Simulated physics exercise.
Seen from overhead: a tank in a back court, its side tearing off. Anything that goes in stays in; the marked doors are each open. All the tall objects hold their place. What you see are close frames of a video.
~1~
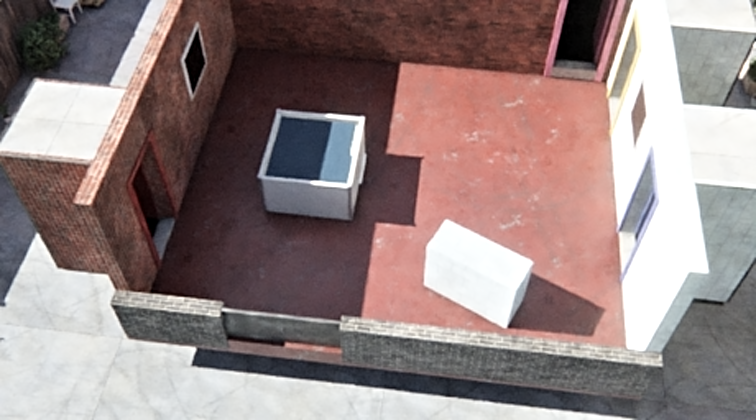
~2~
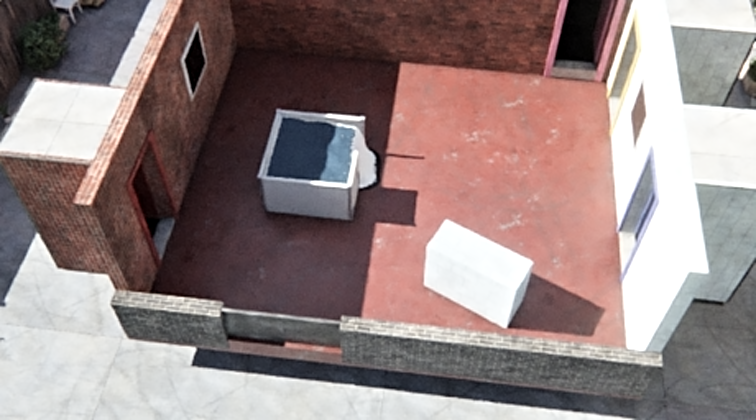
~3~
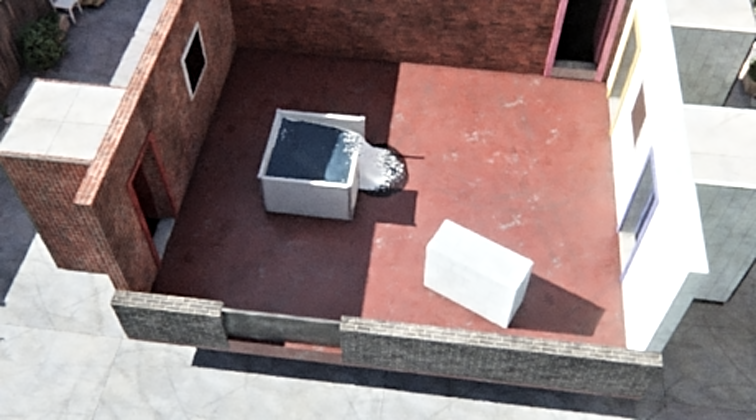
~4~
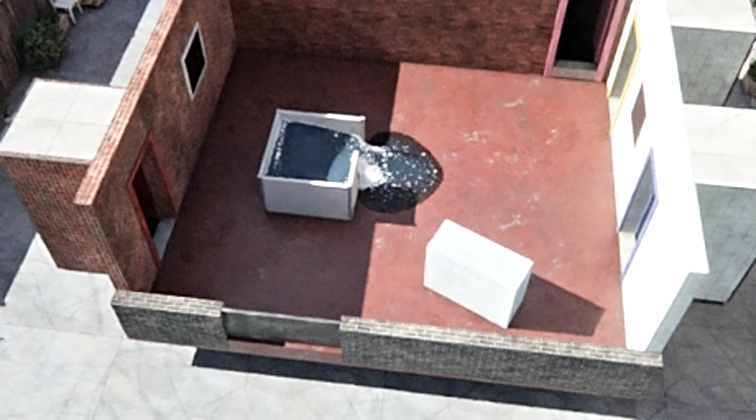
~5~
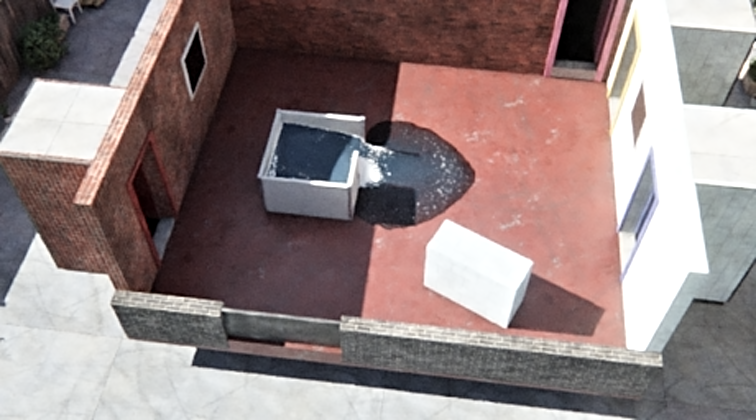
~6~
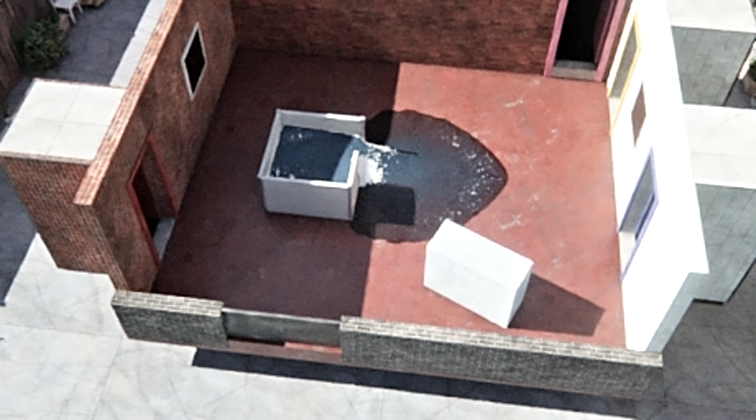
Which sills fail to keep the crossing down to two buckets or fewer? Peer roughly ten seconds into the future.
The yellow door fails to; the red door keeps it down; the blue door fails to; the pink door keeps it down.
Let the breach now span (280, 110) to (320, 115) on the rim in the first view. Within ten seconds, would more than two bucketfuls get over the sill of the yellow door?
The answer: Yellow door crosses the line.
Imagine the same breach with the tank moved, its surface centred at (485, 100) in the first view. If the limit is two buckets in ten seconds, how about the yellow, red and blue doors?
Result: Yellow door goes beyond it; red door comes in lower; blue door comes in lower.
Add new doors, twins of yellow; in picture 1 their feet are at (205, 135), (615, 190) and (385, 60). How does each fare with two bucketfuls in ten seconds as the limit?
Stays below the line; crosses the line; stays below the line.
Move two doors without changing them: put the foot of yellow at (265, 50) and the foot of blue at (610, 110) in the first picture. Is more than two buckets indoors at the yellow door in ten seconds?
Note: Yellow does not reach the limit.
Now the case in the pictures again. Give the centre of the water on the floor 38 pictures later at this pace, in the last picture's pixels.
My guess is about (494, 191).
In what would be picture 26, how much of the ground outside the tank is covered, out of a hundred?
Around 45 percent, give or take.
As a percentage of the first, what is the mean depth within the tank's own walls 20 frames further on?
Some 30 per cent.
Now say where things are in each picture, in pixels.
The first picture shows the tank at (313, 150) is whole and still.
In the second picture, water pours out at (358, 156) and has run to (367, 151).
In the third picture, water pours out at (358, 159) and has run to (402, 182).
In the fourth picture, the front is at (439, 178), out from the gap at (358, 159).
In the fifth picture, the front is at (469, 172), out from the gap at (358, 160).
In the sixth picture, water pours out at (358, 159) and has run to (502, 175).
A moment on, water covers 35 % of the floor; the yellow door not reached, the red door not reached, the blue door not reached, the pink door not reached.
Next, water covers 45 % of the floor; the yellow door under two buckets in, the red door not reached, the blue door under two buckets in, the pink door wet at the sill, nothing in.
Then, water covers 45 % of the floor; the yellow door over two buckets in, the red door not reached, the blue door over two buckets in, the pink door wet at the sill, nothing in.
Later, water covers 50 % of the floor; the yellow door far over two buckets in, the red door not reached, the blue door over two buckets in, the pink door wet at the sill, nothing in.
In the end, water covers 70 % of the floor; the yellow door far over two buckets in, the red door not reached, the blue door over two buckets in, the pink door wet at the sill, nothing in.
